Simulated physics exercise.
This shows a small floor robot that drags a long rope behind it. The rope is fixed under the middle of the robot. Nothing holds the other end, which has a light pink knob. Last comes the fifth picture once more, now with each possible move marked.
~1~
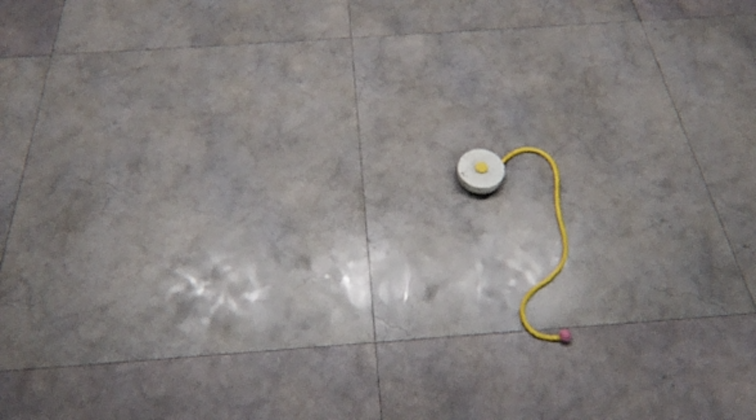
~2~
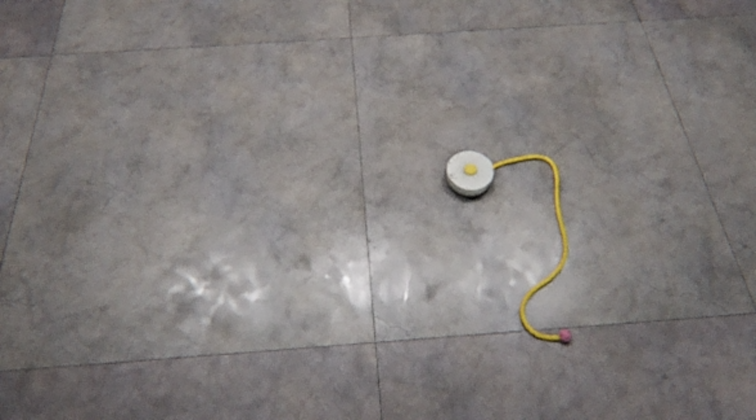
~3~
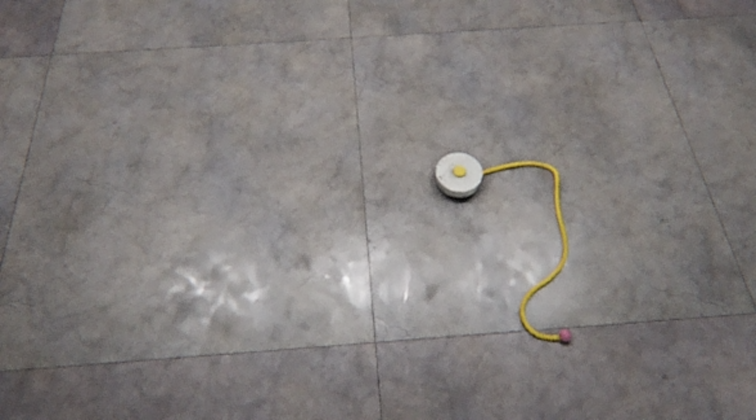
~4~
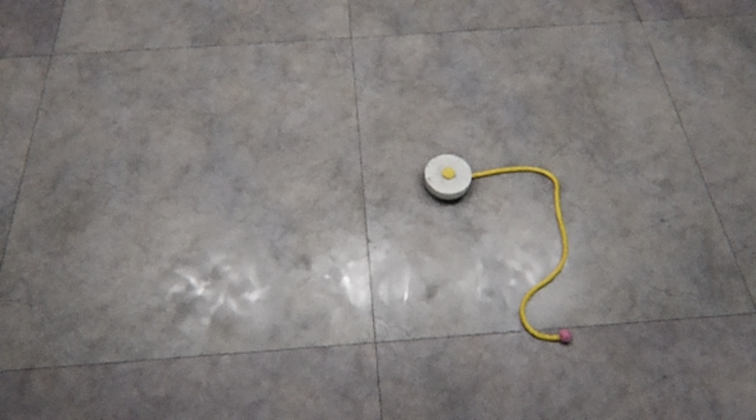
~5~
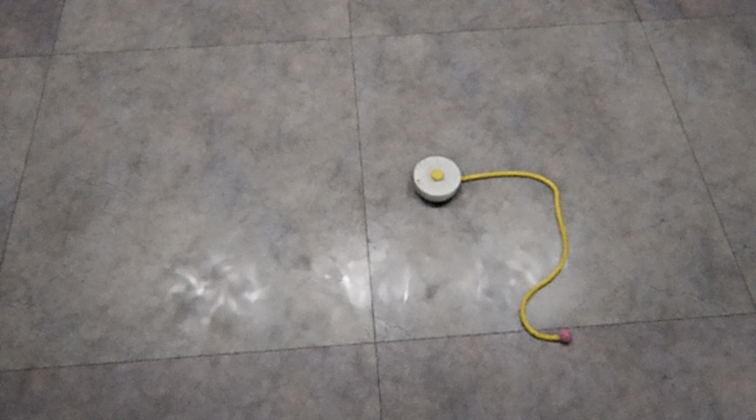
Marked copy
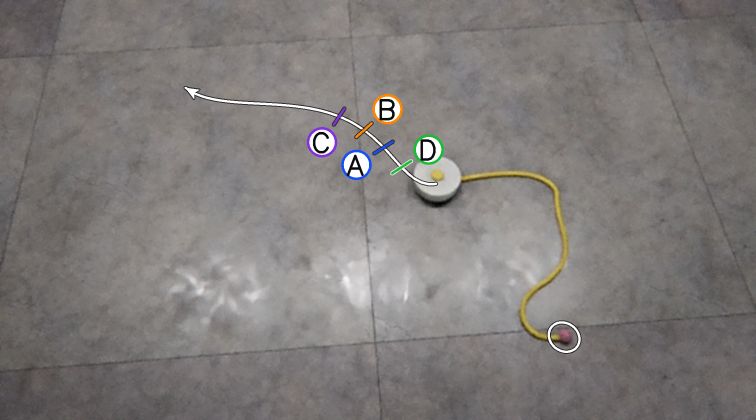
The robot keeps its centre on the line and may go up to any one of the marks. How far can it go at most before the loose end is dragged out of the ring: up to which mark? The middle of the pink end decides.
It can go as far as C.
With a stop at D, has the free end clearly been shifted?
No.
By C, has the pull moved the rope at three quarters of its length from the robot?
Yes.
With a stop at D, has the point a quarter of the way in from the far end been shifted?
No.
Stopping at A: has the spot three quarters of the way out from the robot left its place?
No.
On the marked copy, A at (384, 148); B at (364, 130); C at (339, 116); D at (402, 167); the ring at (564, 337); the route from (436, 184) via (318, 110) to (186, 88).
Taking C. A third of the way, robot (398, 159), middle of the rope (550, 225), free end (565, 335).
Two thirds of the way, robot (369, 129), middle of the rope (502, 218), free end (565, 335).
When it is over, robot (339, 112), middle of the rope (459, 206), free end (562, 336); the free end is still in its ring.
As for the rest, A is safe but short; B is safe but short; D is safe but short.
